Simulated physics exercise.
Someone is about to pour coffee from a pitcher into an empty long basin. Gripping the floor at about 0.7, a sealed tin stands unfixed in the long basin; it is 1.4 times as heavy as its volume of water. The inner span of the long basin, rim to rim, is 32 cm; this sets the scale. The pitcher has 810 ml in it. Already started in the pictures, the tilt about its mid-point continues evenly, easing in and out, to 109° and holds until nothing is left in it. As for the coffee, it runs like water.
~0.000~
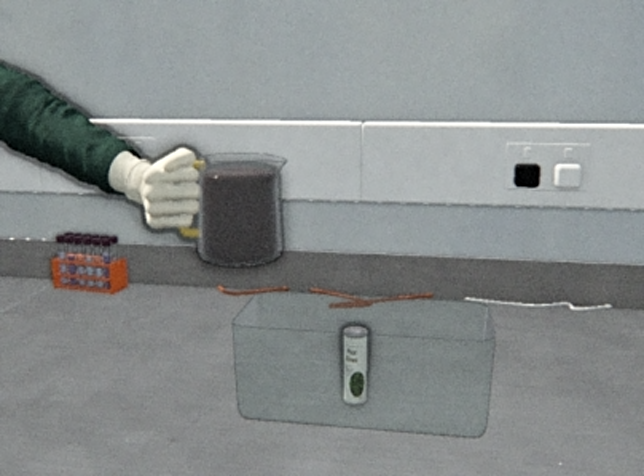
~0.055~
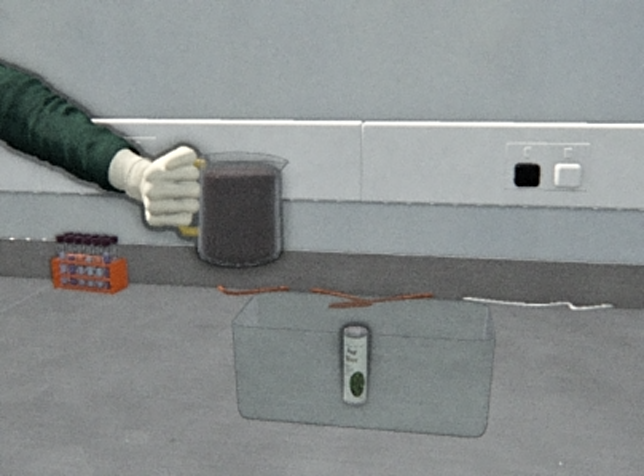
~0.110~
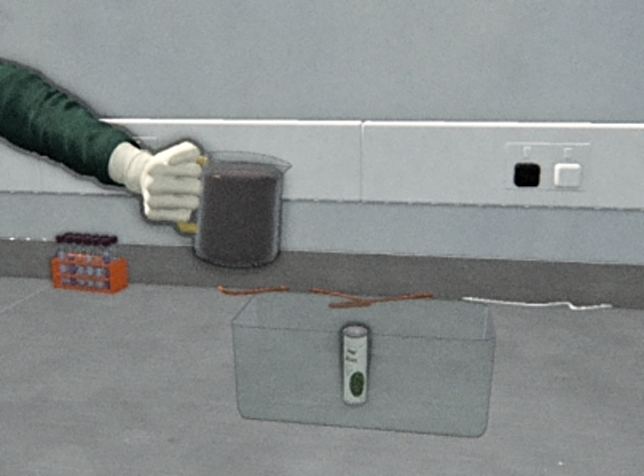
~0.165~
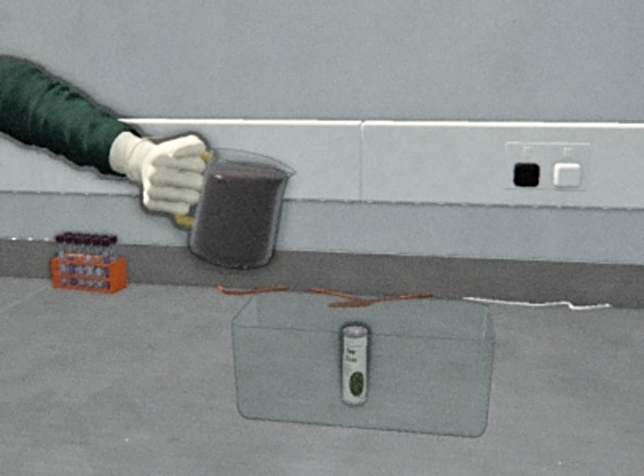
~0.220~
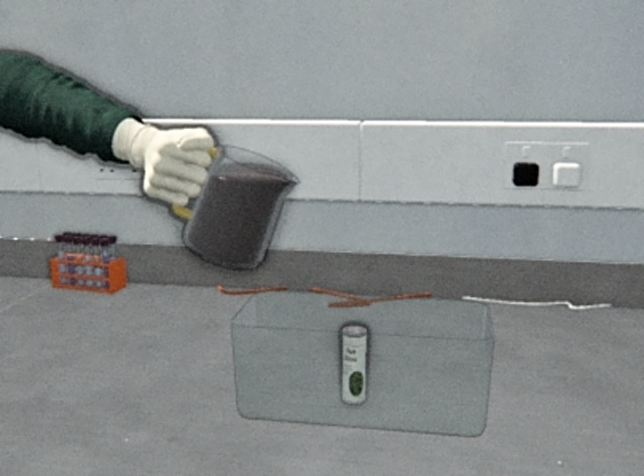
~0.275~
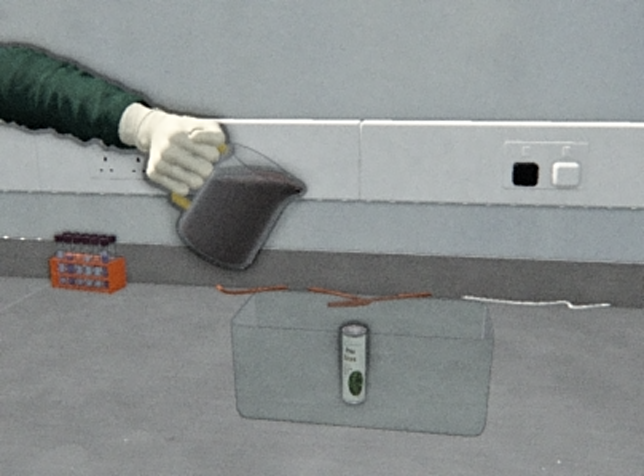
A grey laboratory-like worktop against a pale blue-grey wall is seen from the front and slightly above, in a fixed view. A clear, empty long basin sits at centre with a small pale tin before it, an orange rack of dark-capped tubes at left, reddish and white strands behind, and black and white wall fittings at right. A white-gloved, green-sleeved hand holds a pitcher of dark liquid above the basin's left side and tilts it smoothly rightward.
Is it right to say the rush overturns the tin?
My guess is it's going to keel over.
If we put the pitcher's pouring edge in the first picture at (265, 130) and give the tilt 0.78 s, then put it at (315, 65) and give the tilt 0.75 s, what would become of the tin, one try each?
Trial 1 - tin tips; trial 2 - tin stays standing.
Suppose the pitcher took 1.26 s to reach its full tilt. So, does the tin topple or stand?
With that tilt, the tin tips.
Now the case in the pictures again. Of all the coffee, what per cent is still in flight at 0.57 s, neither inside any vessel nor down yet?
Some 20 per cent, I reckon.
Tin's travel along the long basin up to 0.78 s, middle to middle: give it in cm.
Measured centre to centre, about 2 cm.
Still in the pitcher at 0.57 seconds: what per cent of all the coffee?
At that time about 66 in a hundred parts are still held.
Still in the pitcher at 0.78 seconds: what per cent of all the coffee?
Around 20 in a hundred.
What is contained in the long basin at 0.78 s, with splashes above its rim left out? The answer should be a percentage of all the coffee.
Around 64 in a hundred.
After 0.57 s the tilt is 94° and 66 per cent is still to pour; the tin stands where it began.
After 0.78 s the tilt is 109° and 19 per cent is still to pour; the tin stands 2 cm from where it began.
After 1.01 s the tilt is 109° and 3 per cent is still to pour; the tin leans 55°.
After 1.25 s the tilt is 109° and 0 per cent is still to pour; the tin lies on its side.
In the end the tin lies on its side.
